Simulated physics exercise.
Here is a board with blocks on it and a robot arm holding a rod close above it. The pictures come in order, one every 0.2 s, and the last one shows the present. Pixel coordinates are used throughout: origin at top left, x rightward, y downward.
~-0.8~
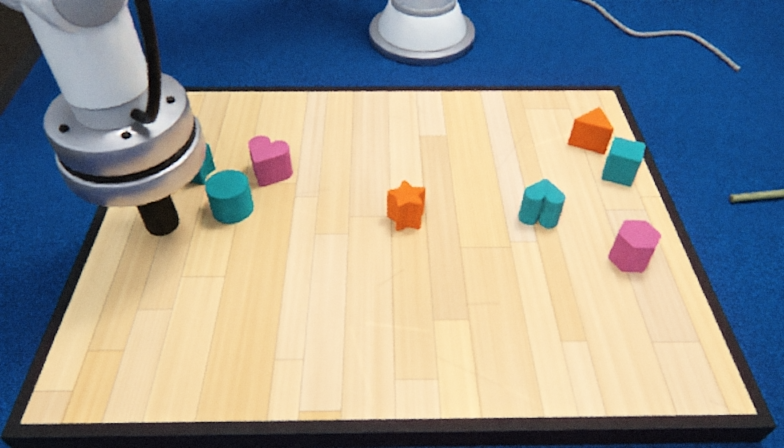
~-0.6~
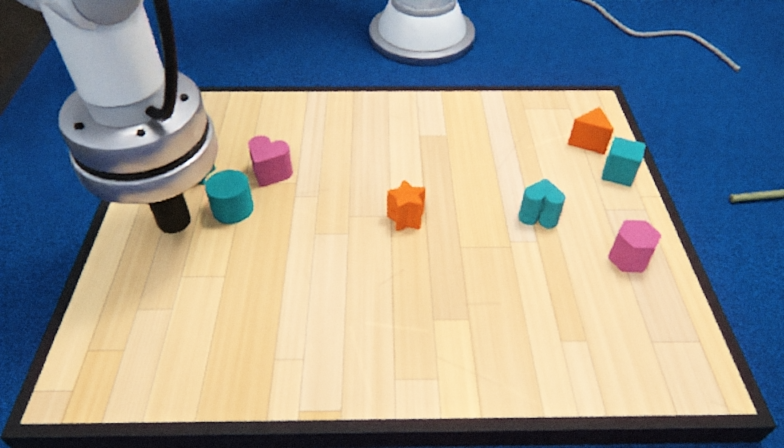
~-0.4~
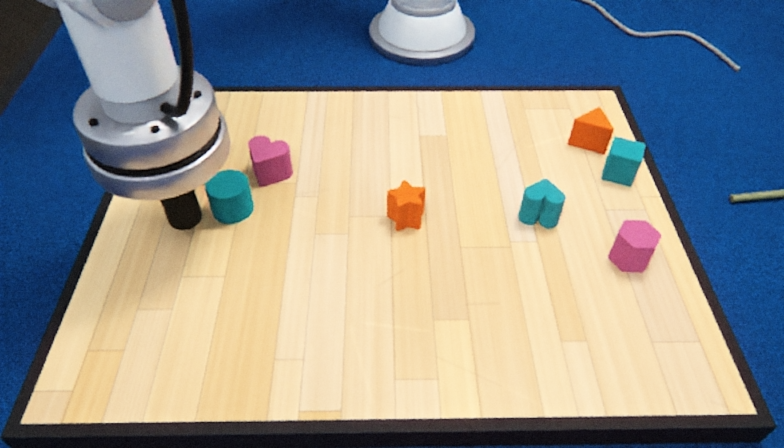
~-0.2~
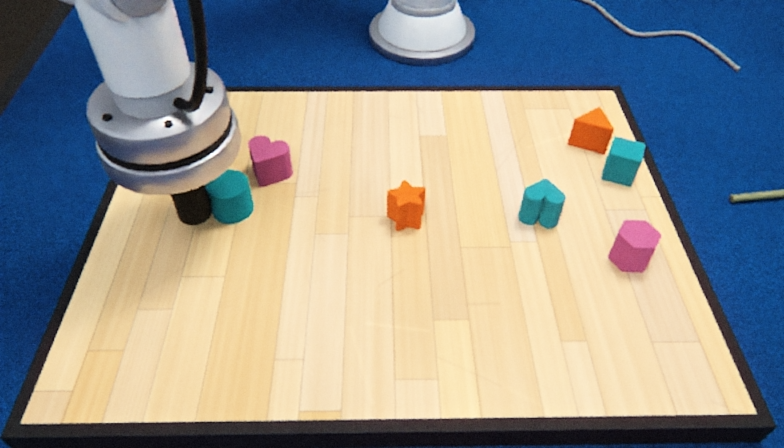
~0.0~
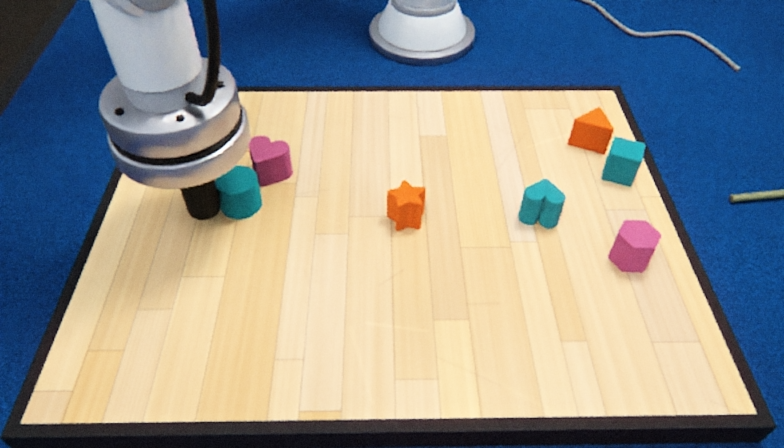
A robot arm's black rod moves slightly right and nudges a turquoise round block rightward.
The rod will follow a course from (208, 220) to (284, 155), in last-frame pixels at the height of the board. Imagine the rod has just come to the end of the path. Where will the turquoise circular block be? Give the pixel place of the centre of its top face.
Near (283, 162).
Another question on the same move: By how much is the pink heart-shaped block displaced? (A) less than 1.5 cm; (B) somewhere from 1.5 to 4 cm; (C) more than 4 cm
Correct choice: C.
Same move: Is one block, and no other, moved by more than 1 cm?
No, that is not how it ends up.
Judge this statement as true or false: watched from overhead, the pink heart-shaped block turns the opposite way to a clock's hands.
True
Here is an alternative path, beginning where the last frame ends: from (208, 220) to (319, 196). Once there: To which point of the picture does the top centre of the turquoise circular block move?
Put as a pixel place, it's (313, 147).
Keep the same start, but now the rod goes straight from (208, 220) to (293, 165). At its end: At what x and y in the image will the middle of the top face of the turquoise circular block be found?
Roughly at (315, 154).
The first path, step by step. One third of the way, rod at (233, 185); turquoise circular block at (266, 165); pink heart-shaped block at (279, 141), turned 55° anticlockwise.
Two thirds of the way, rod at (258, 164); turquoise circular block at (283, 162); pink heart-shaped block at (288, 136), turned 65° anticlockwise.
At the end, rod at (283, 145); turquoise star still; turquoise circular block at (283, 162); pink heart-shaped block at (315, 126), turned 25° anticlockwise.
